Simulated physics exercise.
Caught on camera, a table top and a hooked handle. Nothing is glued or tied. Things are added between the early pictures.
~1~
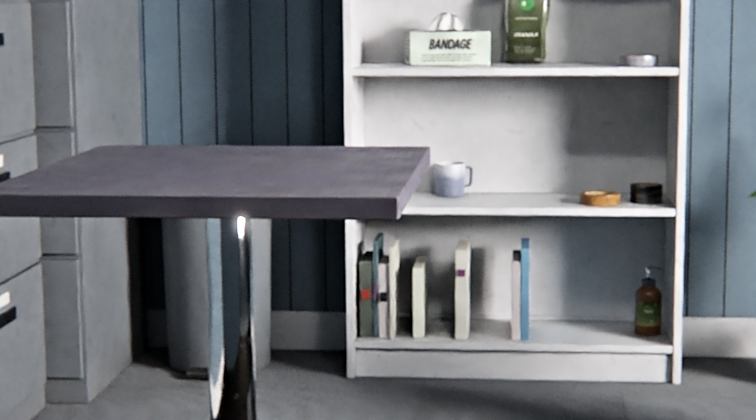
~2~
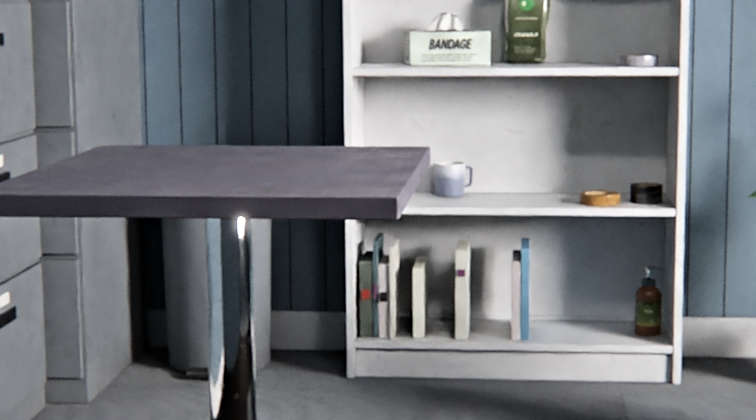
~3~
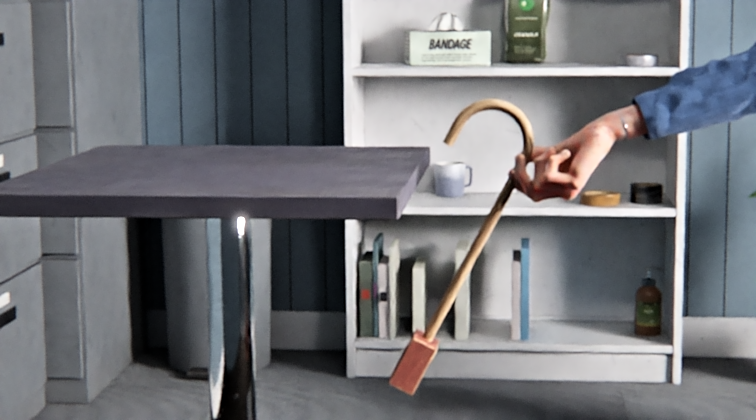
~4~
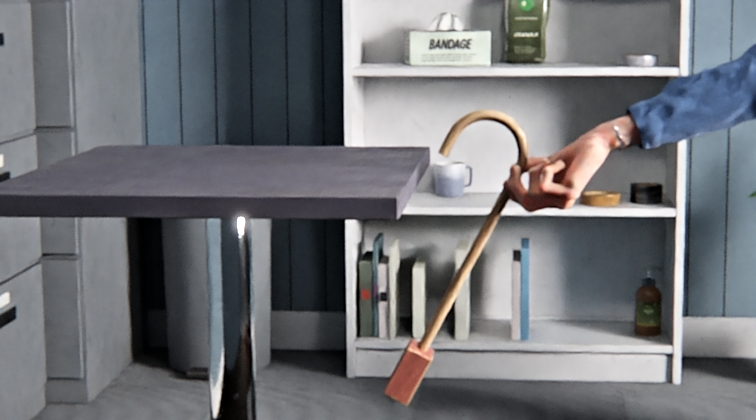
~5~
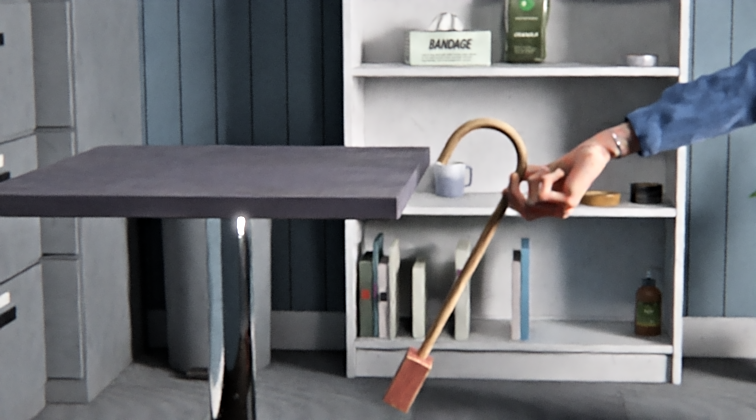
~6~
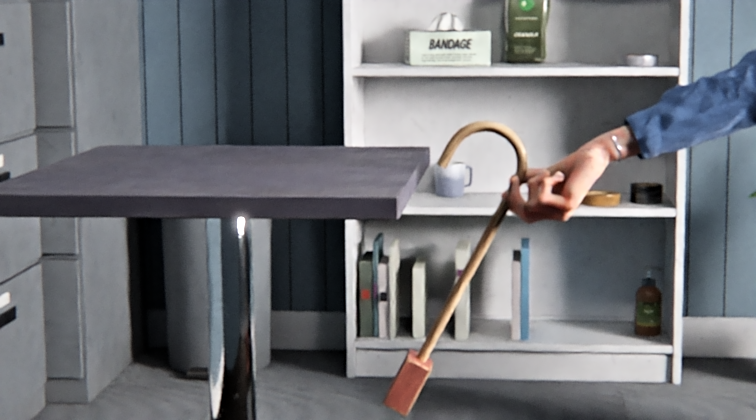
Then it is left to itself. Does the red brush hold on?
In the end the red brush falls to the floor.
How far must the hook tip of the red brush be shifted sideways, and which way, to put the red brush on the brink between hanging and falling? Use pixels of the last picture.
Roughly 24 pixels left.
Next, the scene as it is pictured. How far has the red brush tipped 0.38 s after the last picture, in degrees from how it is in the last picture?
About 10°.
Then, 0.38 s later than the last frame, red brush fallen.
When it is over, the red brush slips off.
